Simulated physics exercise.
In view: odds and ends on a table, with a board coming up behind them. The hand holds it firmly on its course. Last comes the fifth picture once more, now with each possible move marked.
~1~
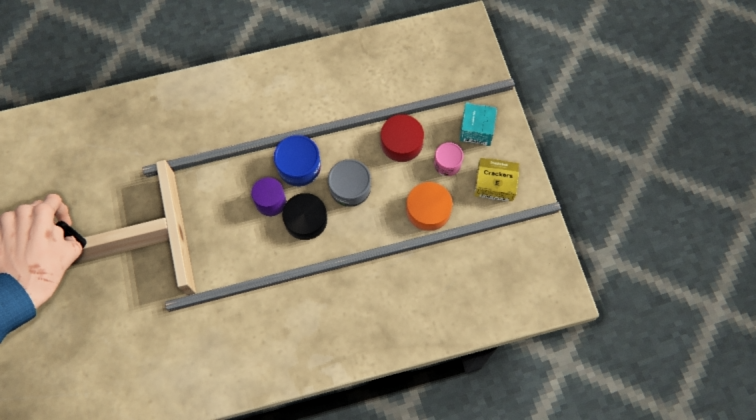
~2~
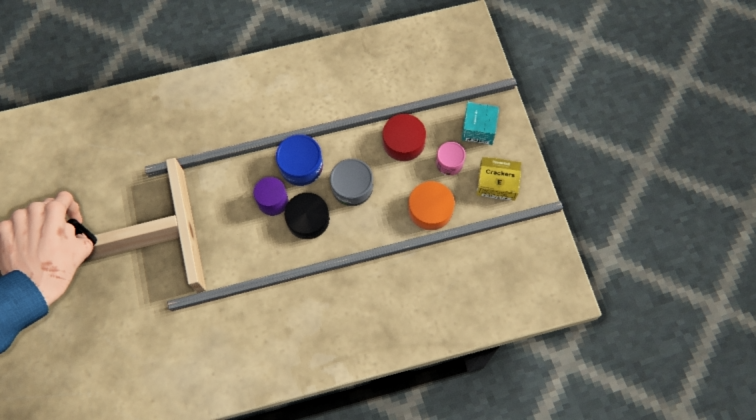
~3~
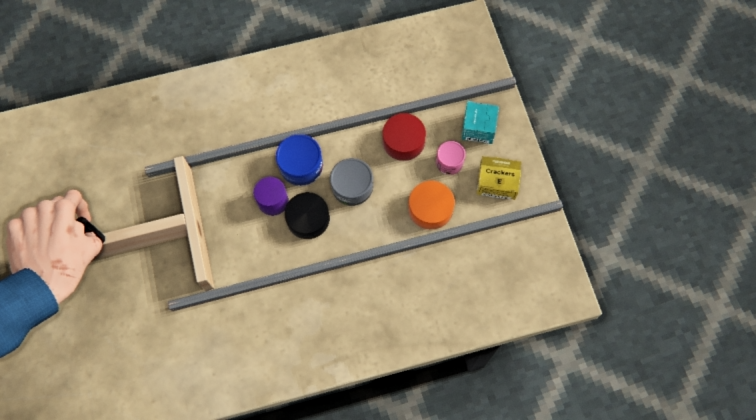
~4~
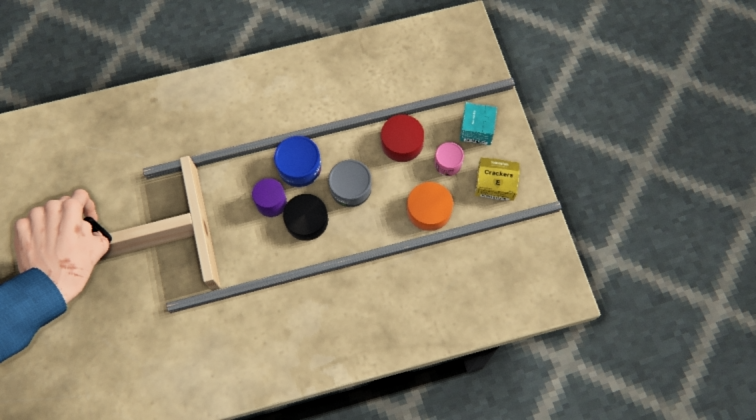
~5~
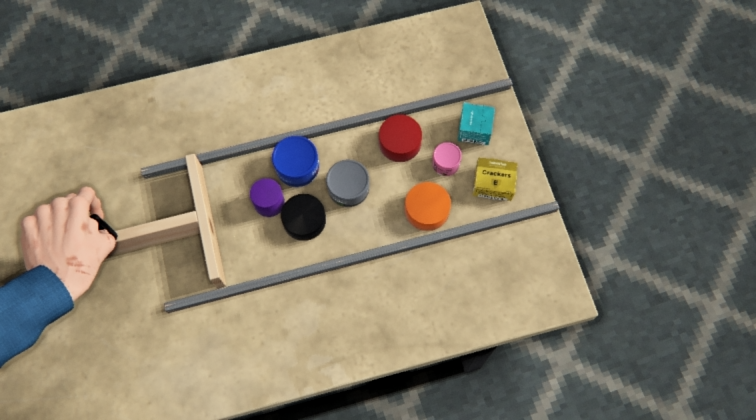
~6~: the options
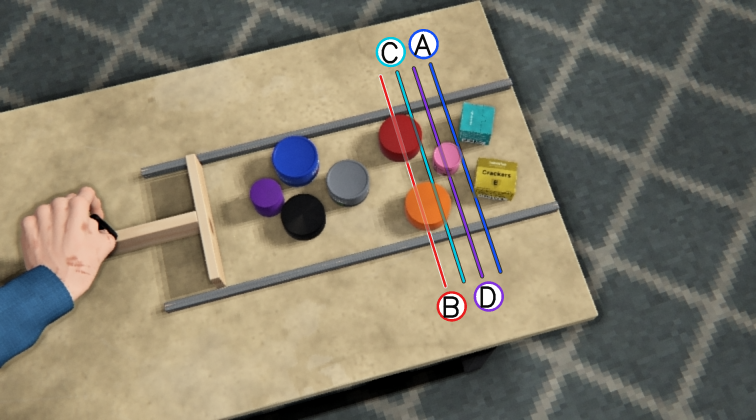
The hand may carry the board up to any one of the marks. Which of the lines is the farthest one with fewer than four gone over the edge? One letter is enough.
As far as mark A.
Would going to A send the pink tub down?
Yes.
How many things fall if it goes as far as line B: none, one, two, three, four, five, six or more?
By then, none.
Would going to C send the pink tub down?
No.
On the copy, A at (464, 162); B at (411, 176); C at (429, 171); D at (446, 167).
On A. First, board (297, 191); blue tub (316, 152); black tin (333, 221).
Then, board (390, 167); yellow packet (504, 177); turquoise packet (485, 123).
Finally, board (462, 149); turquoise packet over the edge; pink tub over the edge; three fallen.
By contrast, B is within the limit but short; C is within the limit but short; D is within the limit but short.
